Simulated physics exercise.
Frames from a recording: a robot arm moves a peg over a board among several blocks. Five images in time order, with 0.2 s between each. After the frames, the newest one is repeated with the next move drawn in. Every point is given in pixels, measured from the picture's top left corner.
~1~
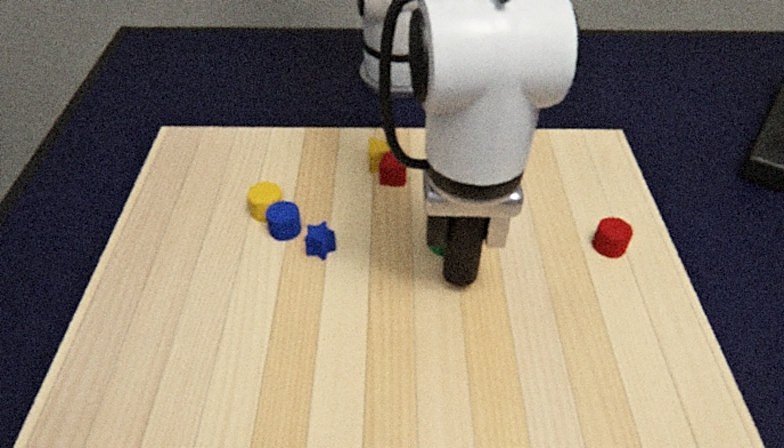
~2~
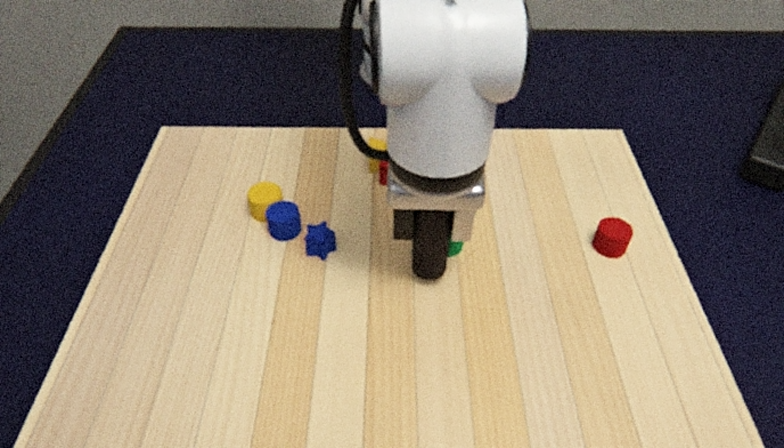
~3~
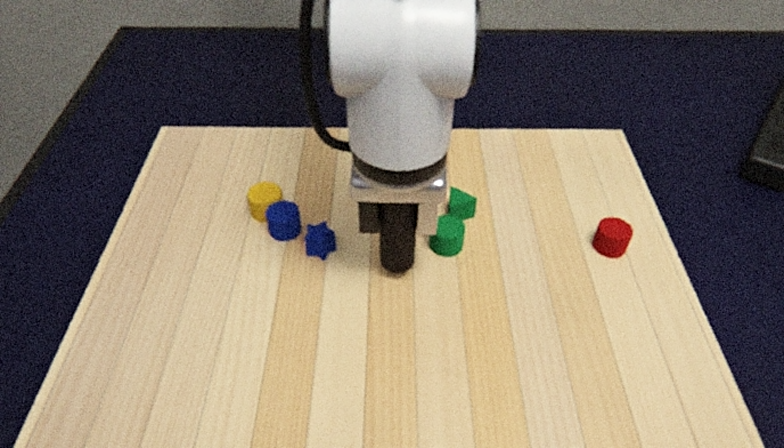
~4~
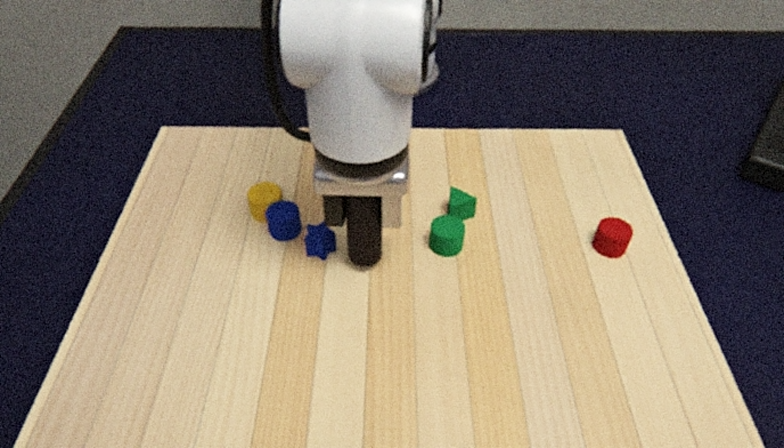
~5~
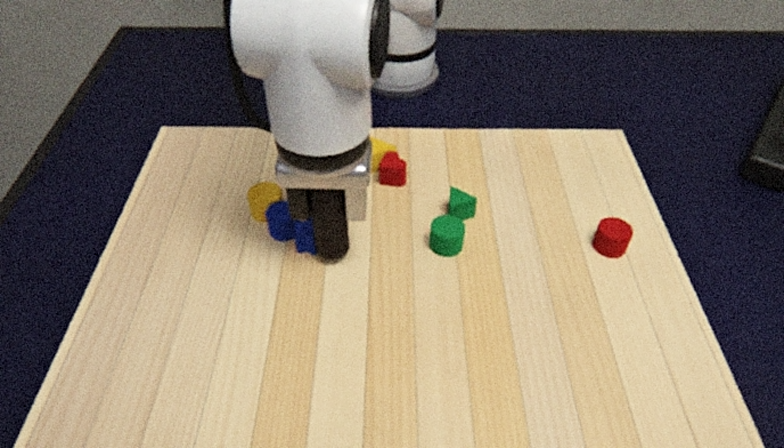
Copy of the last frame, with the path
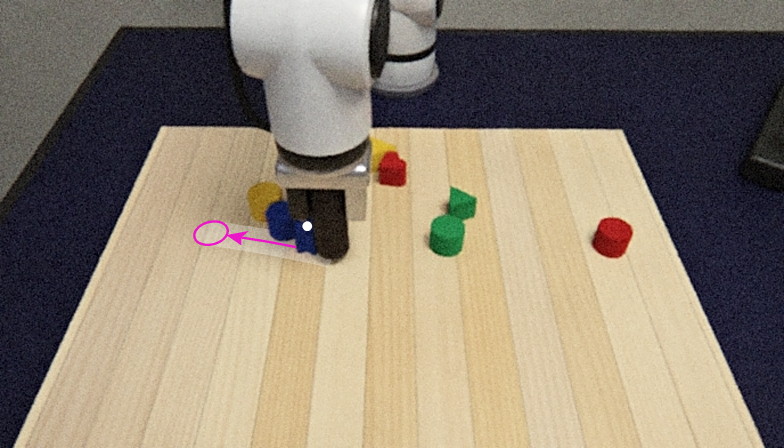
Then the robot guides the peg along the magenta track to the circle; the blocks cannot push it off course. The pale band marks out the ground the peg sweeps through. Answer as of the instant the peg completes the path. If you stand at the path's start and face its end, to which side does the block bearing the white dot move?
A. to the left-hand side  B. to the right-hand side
A - to the left-hand side.
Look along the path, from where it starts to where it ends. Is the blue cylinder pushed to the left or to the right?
Its sideways move is to the right.
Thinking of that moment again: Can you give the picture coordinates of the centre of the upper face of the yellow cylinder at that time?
It ends at (254, 179).
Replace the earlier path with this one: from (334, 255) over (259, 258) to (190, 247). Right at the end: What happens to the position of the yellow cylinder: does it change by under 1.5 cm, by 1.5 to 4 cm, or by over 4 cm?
Offset: 1.5 to 4 cm.
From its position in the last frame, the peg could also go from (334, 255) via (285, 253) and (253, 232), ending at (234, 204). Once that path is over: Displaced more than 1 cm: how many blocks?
I think three or more will be displaced.
The drawn path runs straight from (334, 255) to (211, 233); the dot is on the blue star-shaped block.
What follows on the original path. One third of the way, peg at (291, 239); yellow cylinder at (255, 181); blue cylinder at (251, 204); blue star-shaped block at (262, 222).
Two thirds of the way, peg at (250, 232); yellow cylinder at (254, 179); blue cylinder at (234, 199); blue star-shaped block at (218, 220), turned 25° anticlockwise.
At the end, peg at (209, 226); yellow cylinder at (254, 179); blue cylinder at (224, 193); blue star-shaped block at (177, 214), turned 30° anticlockwise.
